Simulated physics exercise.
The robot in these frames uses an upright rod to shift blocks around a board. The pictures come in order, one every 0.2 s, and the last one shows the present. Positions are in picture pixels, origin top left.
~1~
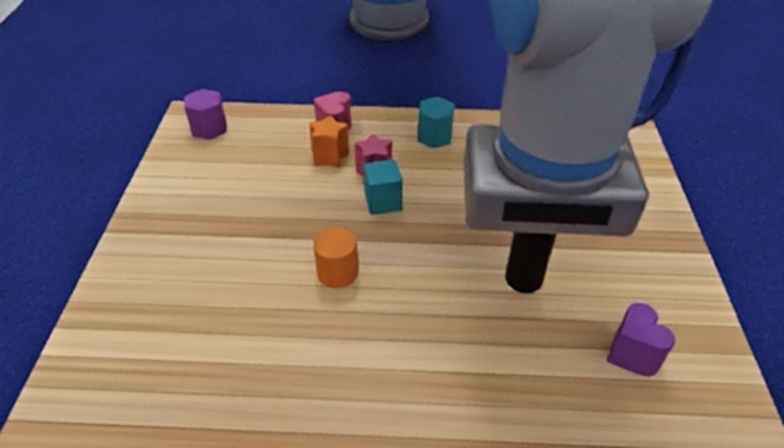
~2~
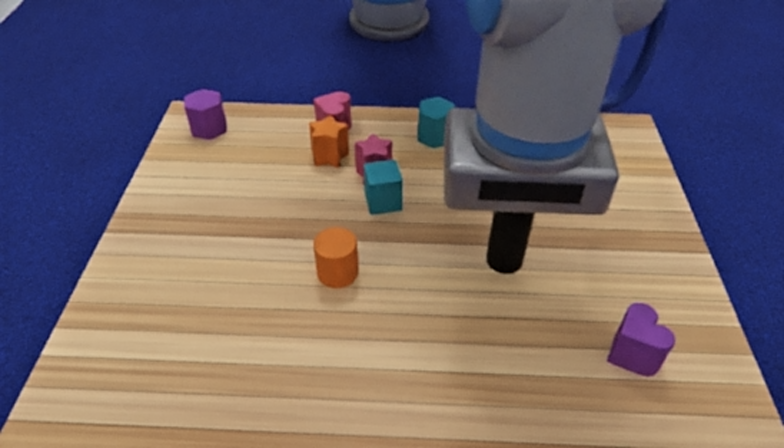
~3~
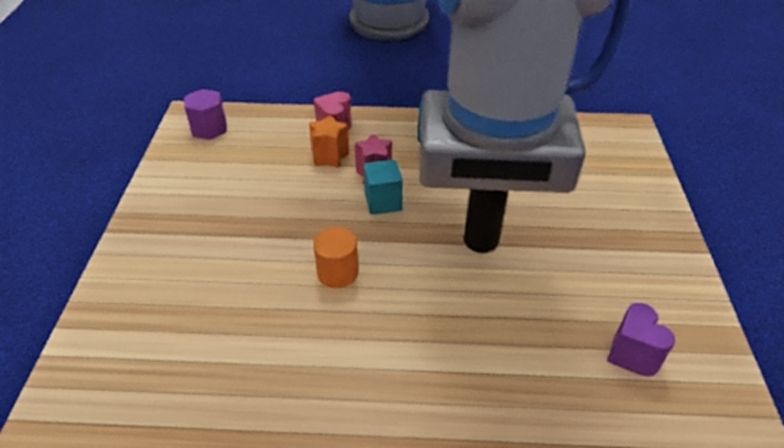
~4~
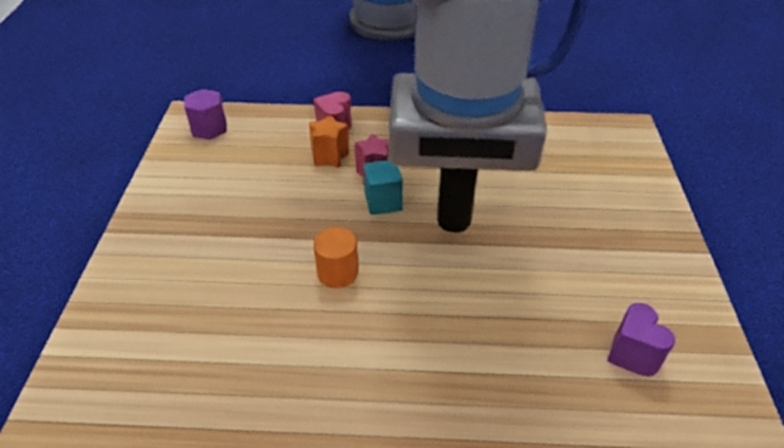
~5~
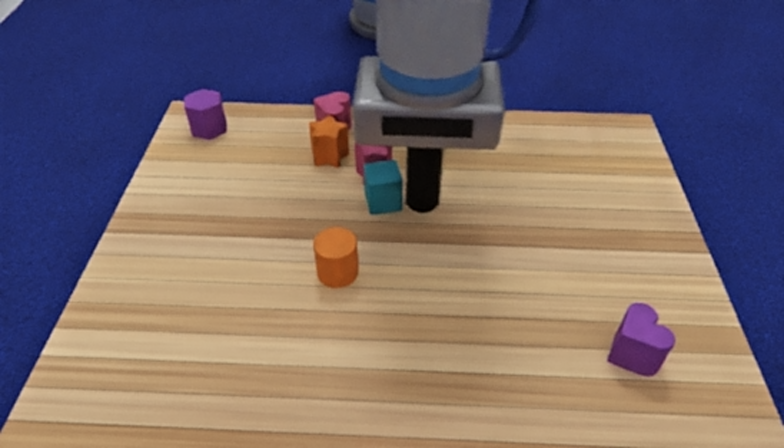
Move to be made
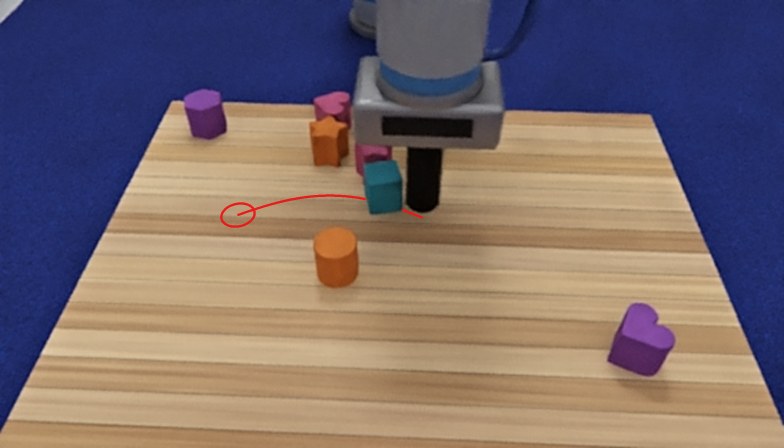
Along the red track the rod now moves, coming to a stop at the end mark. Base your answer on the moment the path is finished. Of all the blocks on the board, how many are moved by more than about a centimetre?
Number moved: 1.
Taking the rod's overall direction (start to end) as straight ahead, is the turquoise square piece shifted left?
The answer is no.
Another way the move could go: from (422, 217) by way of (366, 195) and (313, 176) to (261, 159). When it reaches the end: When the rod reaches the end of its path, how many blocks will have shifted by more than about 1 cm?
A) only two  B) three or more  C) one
C - one.
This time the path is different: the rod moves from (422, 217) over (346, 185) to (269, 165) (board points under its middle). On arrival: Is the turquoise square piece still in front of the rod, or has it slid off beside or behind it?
When the path ends, it will sit ahead of the rod.
The line goes from (422, 217) by way of (363, 199) and (301, 198) to (238, 215).
What follows on the original path. One third of the way, rod at (362, 183); pink star at (371, 142), turned 20° clockwise; turquoise square piece at (335, 156), turned 45° clockwise.
Two thirds of the way, rod at (298, 182); pink star at (371, 142), turned 20° clockwise; turquoise square piece at (303, 145), turned 100° clockwise.
At the end, rod at (234, 199); orange star unmoved; pink star at (371, 142), turned 20° clockwise; turquoise square piece at (303, 145), turned 100° clockwise.
